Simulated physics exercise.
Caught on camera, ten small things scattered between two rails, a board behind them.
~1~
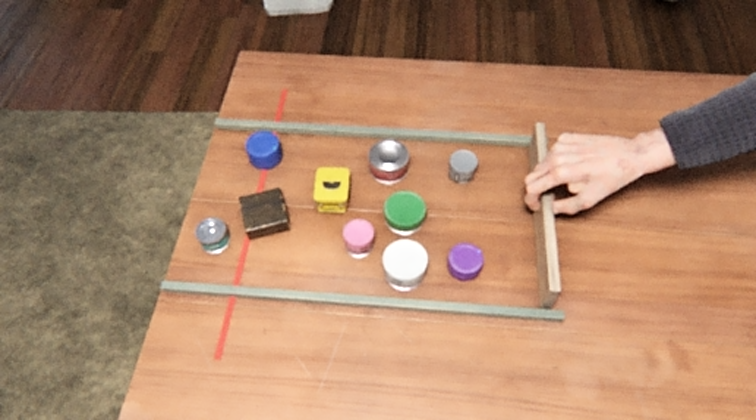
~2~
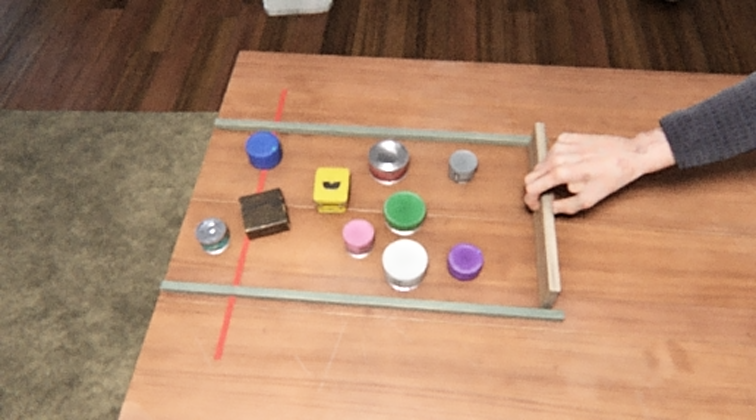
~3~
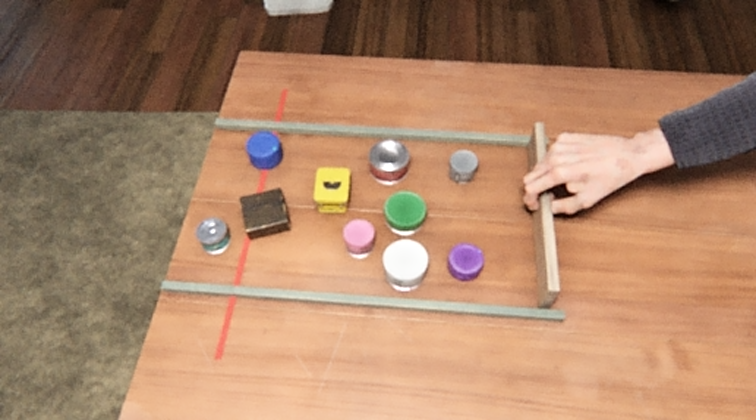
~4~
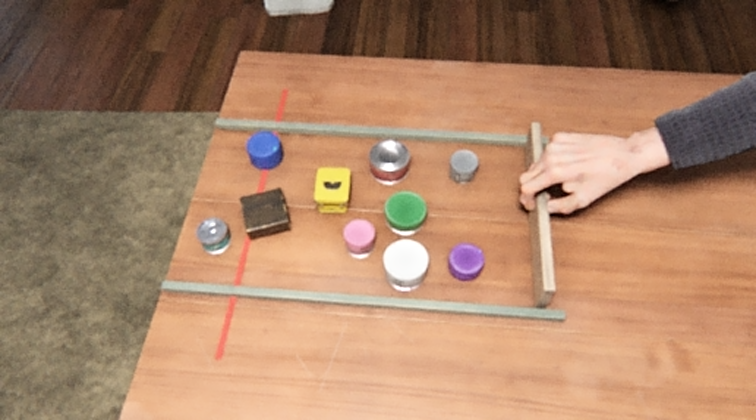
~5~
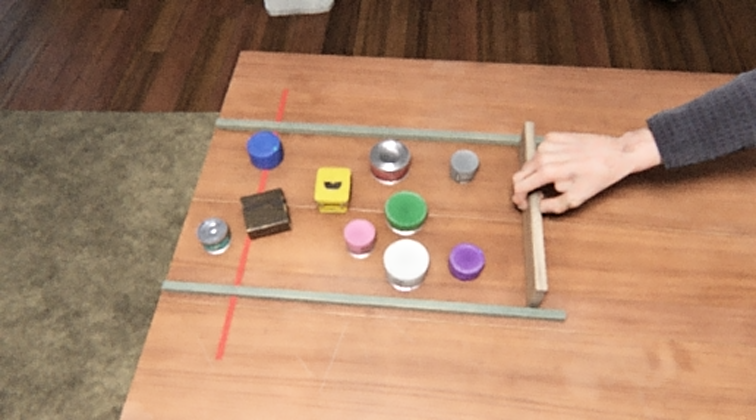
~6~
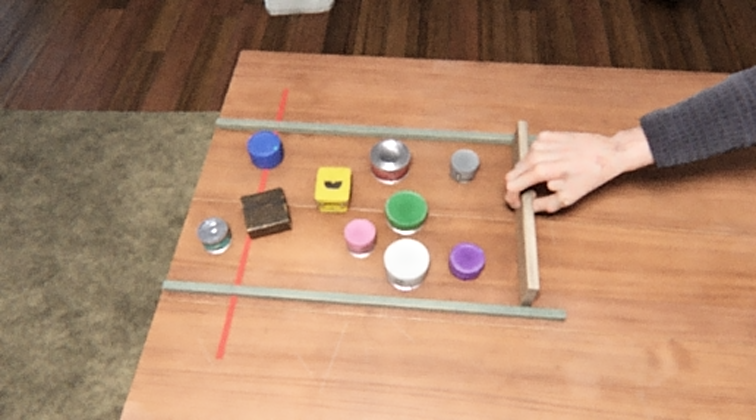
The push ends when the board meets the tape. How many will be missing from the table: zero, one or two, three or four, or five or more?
Here the number that fall off is one or two.
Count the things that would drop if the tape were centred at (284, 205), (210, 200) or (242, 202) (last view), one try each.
In that order 0, 6 and 2.
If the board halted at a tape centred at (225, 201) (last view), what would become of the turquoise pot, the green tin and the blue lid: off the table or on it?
The turquoise pot tumbles off; the green tin survives; the blue lid is lost.
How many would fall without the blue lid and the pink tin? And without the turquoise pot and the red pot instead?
0 in the first case, 0 in the second.
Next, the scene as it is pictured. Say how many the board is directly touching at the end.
That makes 4.
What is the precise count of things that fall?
Fallen: 2.
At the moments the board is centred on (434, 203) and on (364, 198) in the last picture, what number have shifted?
4 and 7.
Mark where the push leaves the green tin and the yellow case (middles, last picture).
First (238, 193), then (217, 168).
Soon after, none off yet; turquoise pot at rest near (215, 235); blue lid at rest near (266, 150); black block at rest near (266, 213).
Then, none off yet; turquoise pot at rest near (210, 236); blue lid moved about its own width near (228, 148); black block moved about its own width near (224, 201).
At rest, the number that fall off is one or two; fallen, black block and blue lid.
